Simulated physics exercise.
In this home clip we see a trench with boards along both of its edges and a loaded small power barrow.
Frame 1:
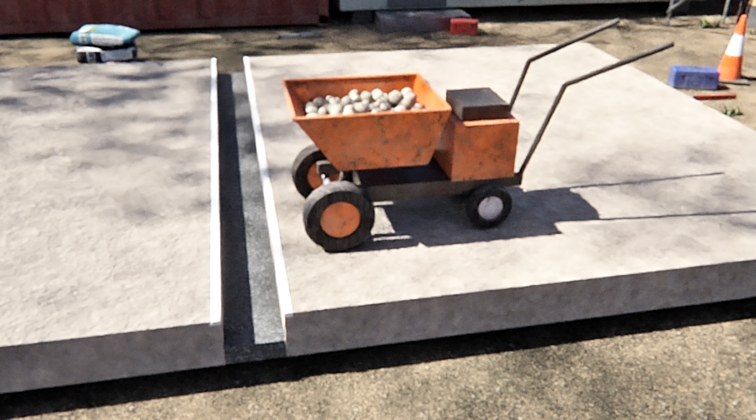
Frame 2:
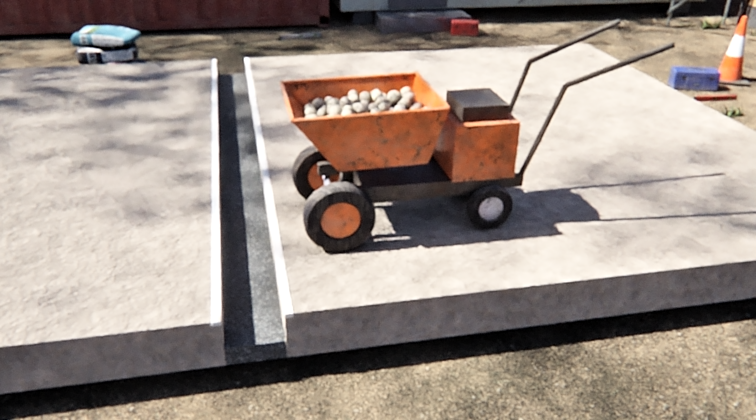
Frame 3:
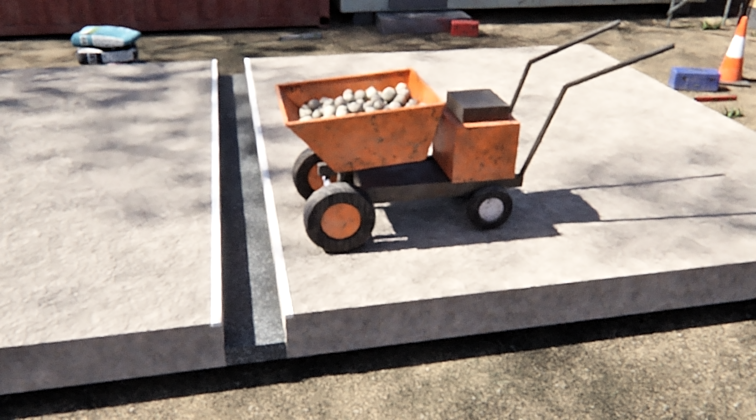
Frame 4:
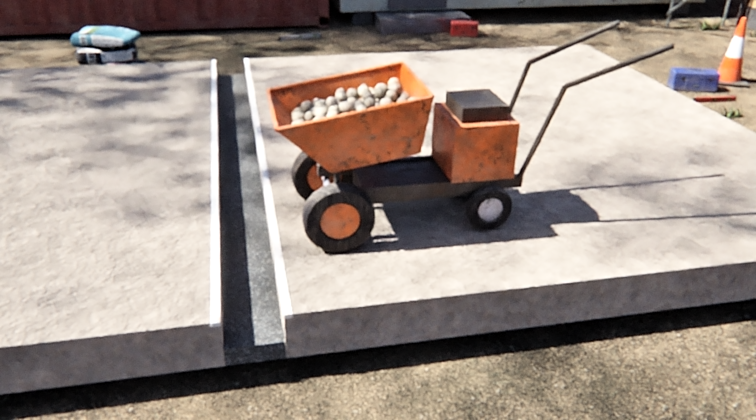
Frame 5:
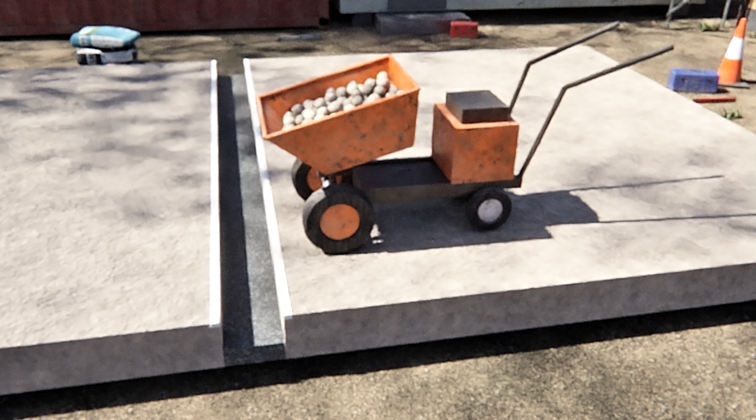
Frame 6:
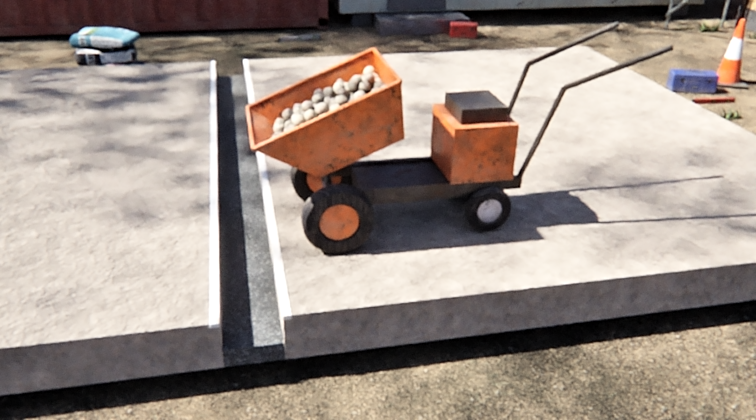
Orange skip of a small power barrow, loaded with round pebbles, tilting forward to the left beside a board-edged trench.
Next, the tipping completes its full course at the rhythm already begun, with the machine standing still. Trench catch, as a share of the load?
The trench takes in the minor portion of the load.
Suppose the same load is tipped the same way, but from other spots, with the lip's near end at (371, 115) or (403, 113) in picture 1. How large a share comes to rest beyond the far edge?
About 0 and 0 per cent.
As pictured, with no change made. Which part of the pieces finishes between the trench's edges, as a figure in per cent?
Near 5 %.
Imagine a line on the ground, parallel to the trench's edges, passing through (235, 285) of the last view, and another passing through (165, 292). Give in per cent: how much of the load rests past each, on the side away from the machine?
In order: 60 percent, then 30 percent.
Just after the last frame, skip tipped steeply; every one in the skip.
A moment on, skip tipped right over; roughly two thirds in the skip; just a few in or heaped over the trench; roughly a third beyond it; just a few falling.
Further on, skip tipped right over; roughly a third in the skip; about a tenth in or heaped over the trench; roughly two thirds beyond it.
When it is over, skip tipped right over; roughly a third in the skip; about a tenth in or heaped over the trench; roughly two thirds beyond it.
